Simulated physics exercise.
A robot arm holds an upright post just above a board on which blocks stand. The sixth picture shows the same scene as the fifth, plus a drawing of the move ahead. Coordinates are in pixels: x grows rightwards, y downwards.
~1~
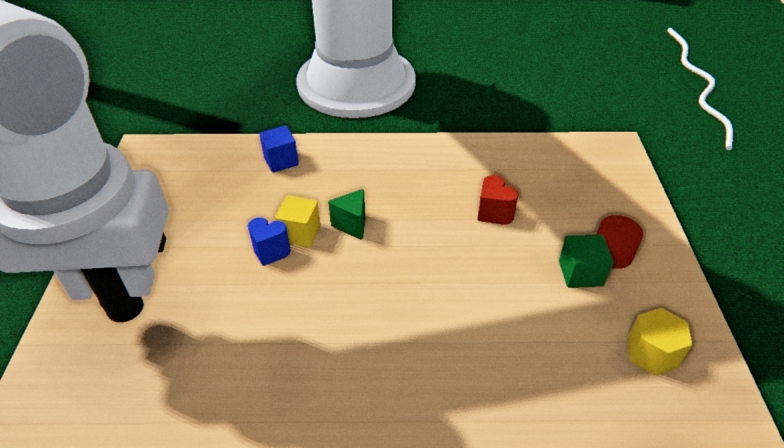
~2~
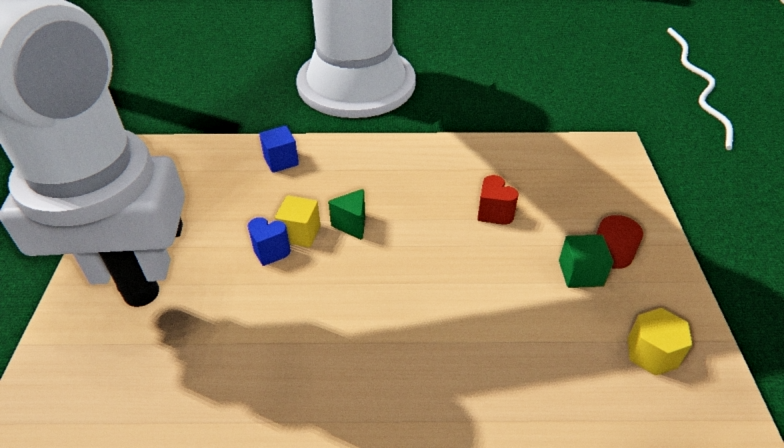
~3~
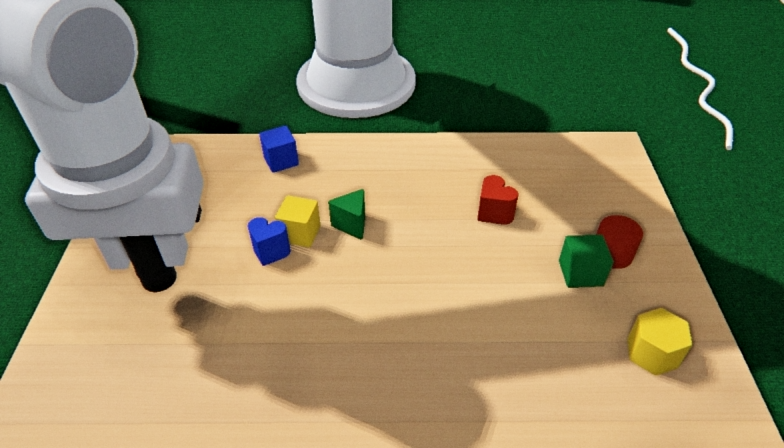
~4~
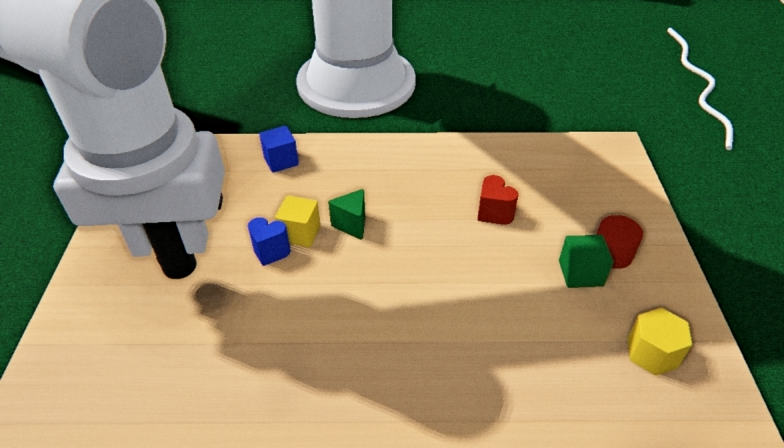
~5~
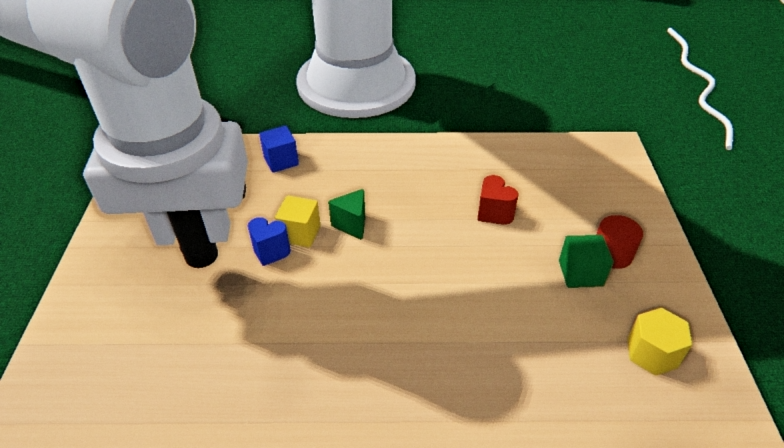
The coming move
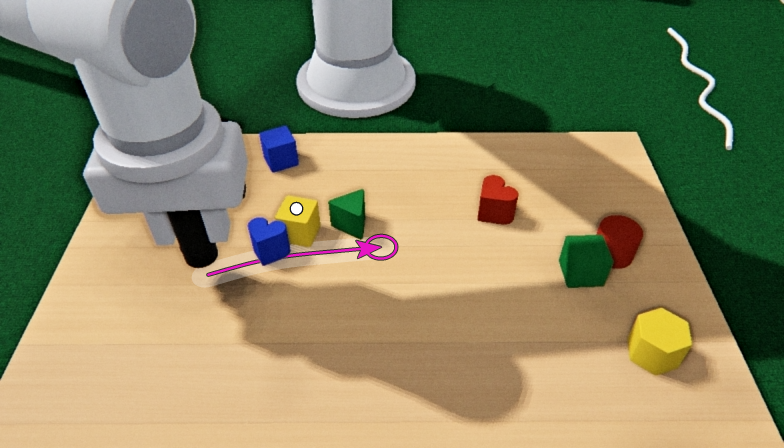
A robot arm holding a black post moved steadily to the right and slightly away over a wooden board, drawing nearer to the blue heart block, while all the colored blocks stayed still.
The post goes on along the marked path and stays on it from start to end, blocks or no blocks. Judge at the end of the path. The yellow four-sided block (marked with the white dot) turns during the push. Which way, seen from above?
Looking from above, the answer is counterclockwise.
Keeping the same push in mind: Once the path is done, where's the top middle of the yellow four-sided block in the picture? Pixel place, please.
The middle of its upper face should be somewhere near (319, 192).
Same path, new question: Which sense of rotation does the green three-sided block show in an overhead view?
The twist is clockwise.
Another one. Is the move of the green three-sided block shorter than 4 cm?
Final answer: Yes.
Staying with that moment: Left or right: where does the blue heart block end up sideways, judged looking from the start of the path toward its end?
Left side.
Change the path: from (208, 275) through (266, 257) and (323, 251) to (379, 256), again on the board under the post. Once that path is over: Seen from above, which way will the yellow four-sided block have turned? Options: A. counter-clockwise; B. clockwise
A: Counter-clockwise.
Drawn move, from (208, 275) over (267, 260) and (324, 252) to (381, 247); the dot is on the yellow four-sided block.
On the path given first. One third of the way, post (263, 242); blue heart block (289, 222); yellow four-sided block (307, 202).
Two thirds of the way, post (322, 234); blue heart block (338, 209), turned 35° anticlockwise; yellow four-sided block (319, 192), turned 30° anticlockwise; green three-sided block (364, 195), turned 25° clockwise.
At the end, post (381, 229); blue heart block (351, 204), turned 70° anticlockwise; yellow four-sided block (319, 192), turned 30° anticlockwise; green three-sided block (372, 187), turned 30° clockwise.
